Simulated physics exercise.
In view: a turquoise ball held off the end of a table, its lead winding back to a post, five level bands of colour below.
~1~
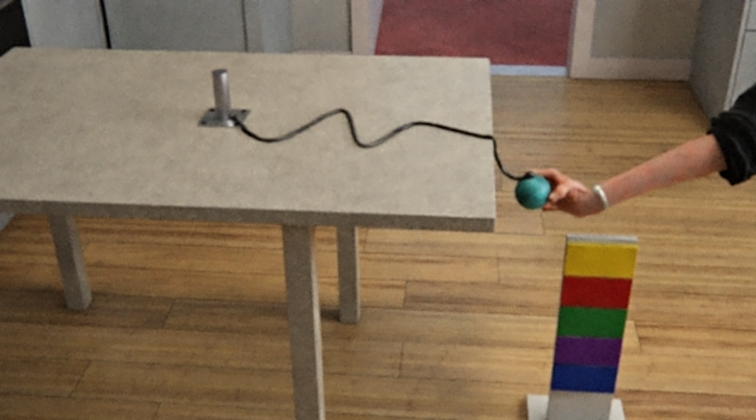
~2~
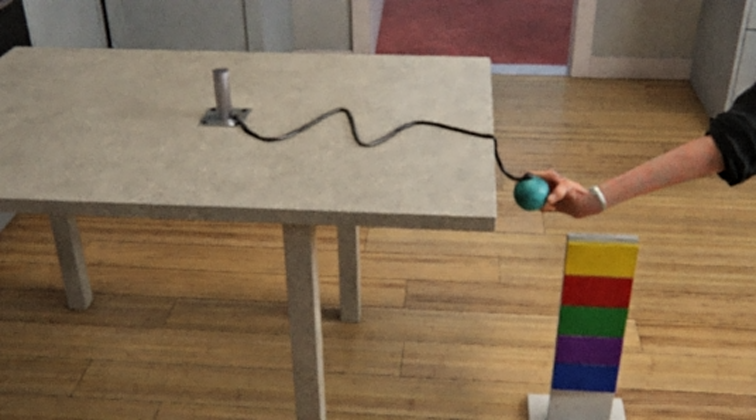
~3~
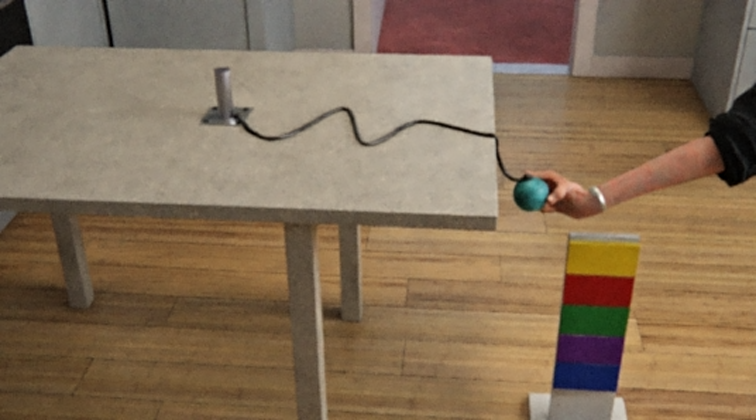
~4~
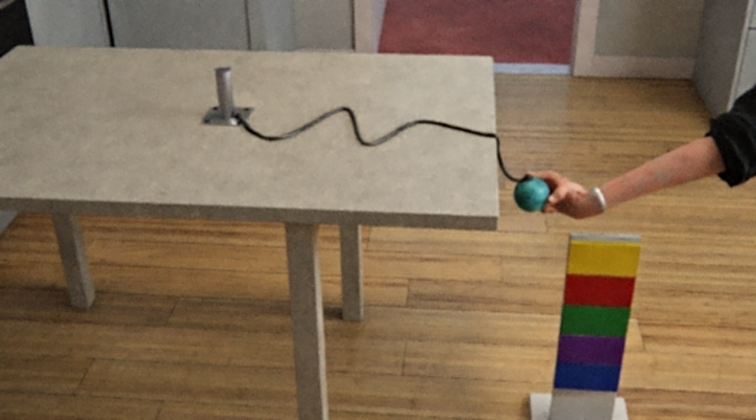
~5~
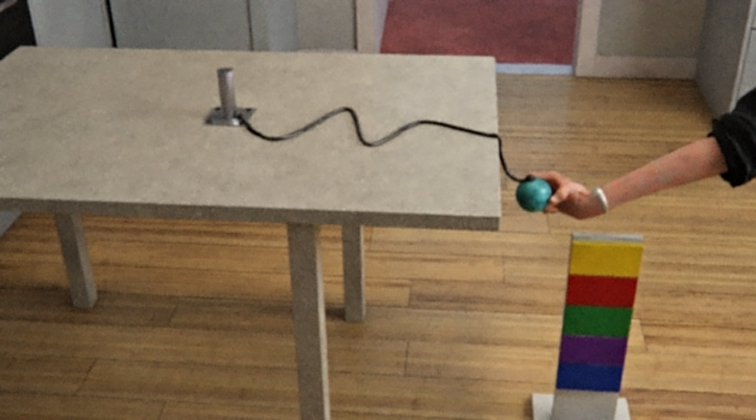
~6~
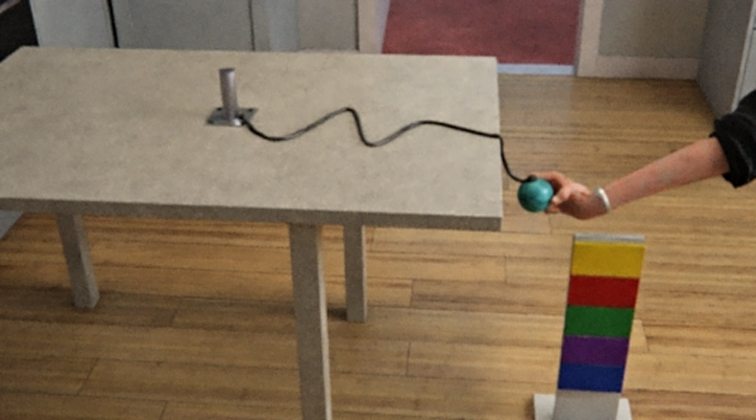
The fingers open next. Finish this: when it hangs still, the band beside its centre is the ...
When it hangs still, the band beside its centre is the purple one.
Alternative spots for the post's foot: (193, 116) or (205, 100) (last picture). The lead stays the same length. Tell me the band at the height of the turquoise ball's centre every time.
Trial 1 - green; trial 2 - green.
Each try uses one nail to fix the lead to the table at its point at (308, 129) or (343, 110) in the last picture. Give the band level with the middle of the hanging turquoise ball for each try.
One after the other, green; red.
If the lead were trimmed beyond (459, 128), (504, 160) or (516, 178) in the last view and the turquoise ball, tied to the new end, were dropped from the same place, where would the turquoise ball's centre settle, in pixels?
Going through them in turn gives (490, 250), (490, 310) and finally (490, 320).
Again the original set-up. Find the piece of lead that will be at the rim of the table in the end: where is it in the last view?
Near pixel (373, 145).
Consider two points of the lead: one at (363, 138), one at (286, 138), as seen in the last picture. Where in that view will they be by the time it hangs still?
The first lands at (483, 131), while the second lands at (319, 122).
Soon after, ball near (499, 333); level with purple.
Then, ball near (488, 330); level with purple.
At rest, ball near (486, 332); level with purple. The lead holds its middle at purple.
